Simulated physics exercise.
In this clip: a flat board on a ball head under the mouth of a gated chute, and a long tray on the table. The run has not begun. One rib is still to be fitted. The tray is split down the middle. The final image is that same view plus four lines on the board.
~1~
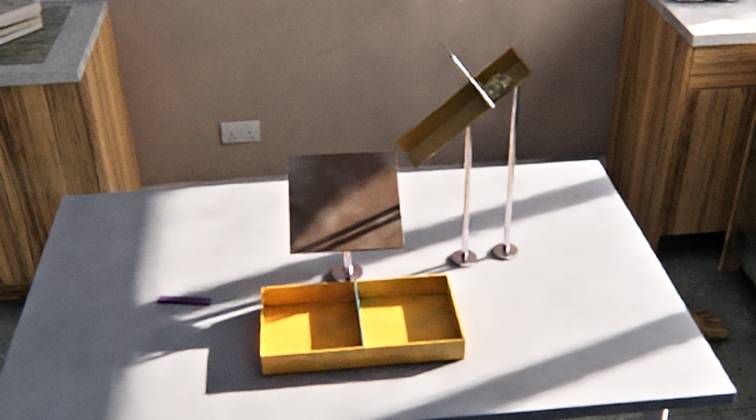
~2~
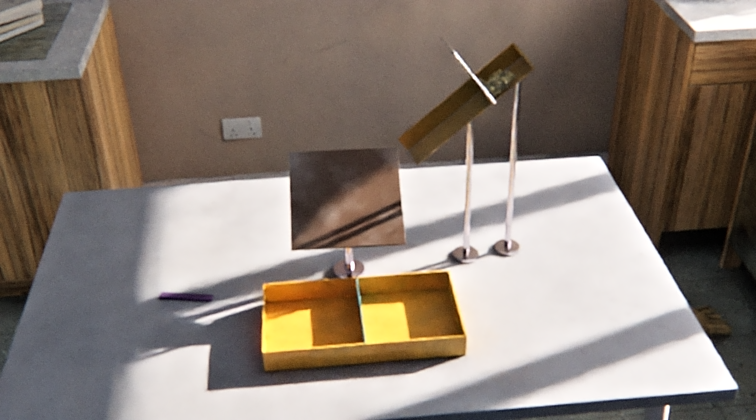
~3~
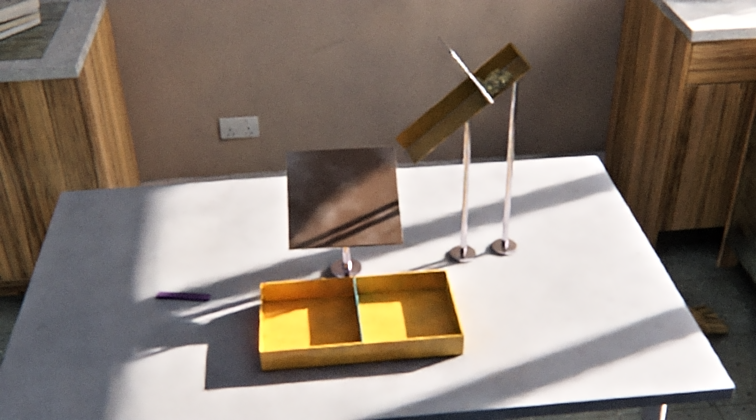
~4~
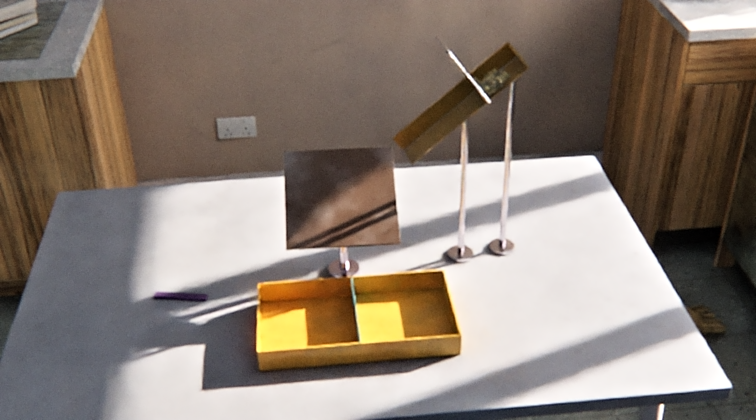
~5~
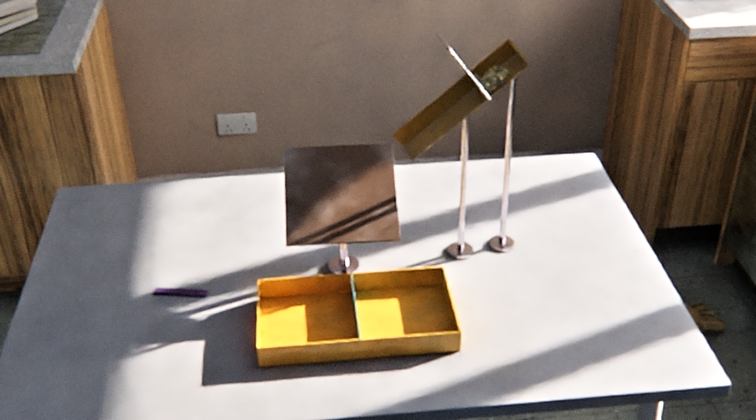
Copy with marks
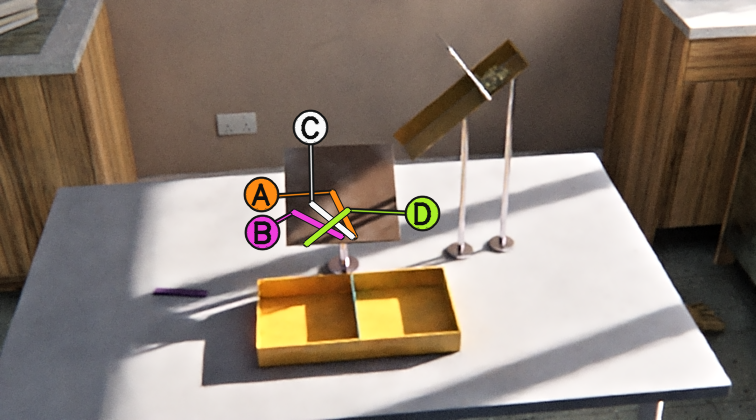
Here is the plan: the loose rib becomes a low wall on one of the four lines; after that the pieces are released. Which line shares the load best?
B.
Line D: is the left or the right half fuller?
The left half.
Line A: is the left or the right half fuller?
The right half.
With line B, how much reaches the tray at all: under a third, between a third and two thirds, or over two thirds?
It is over two thirds.
On the marked copy, line A from (332, 192) to (354, 236); line B from (293, 212) to (341, 236); line C from (312, 203) to (352, 236); line D from (347, 210) to (306, 243).
For line A, of what is caught, about a tenth in the left half, the larger part in the right.
For line B, of what is caught, roughly two thirds in the left half, roughly a third in the right.
For line C, of what is caught, about a tenth in the left half, the larger part in the right.
For line D, of what is caught, the larger part in the left half, about a tenth in the right.
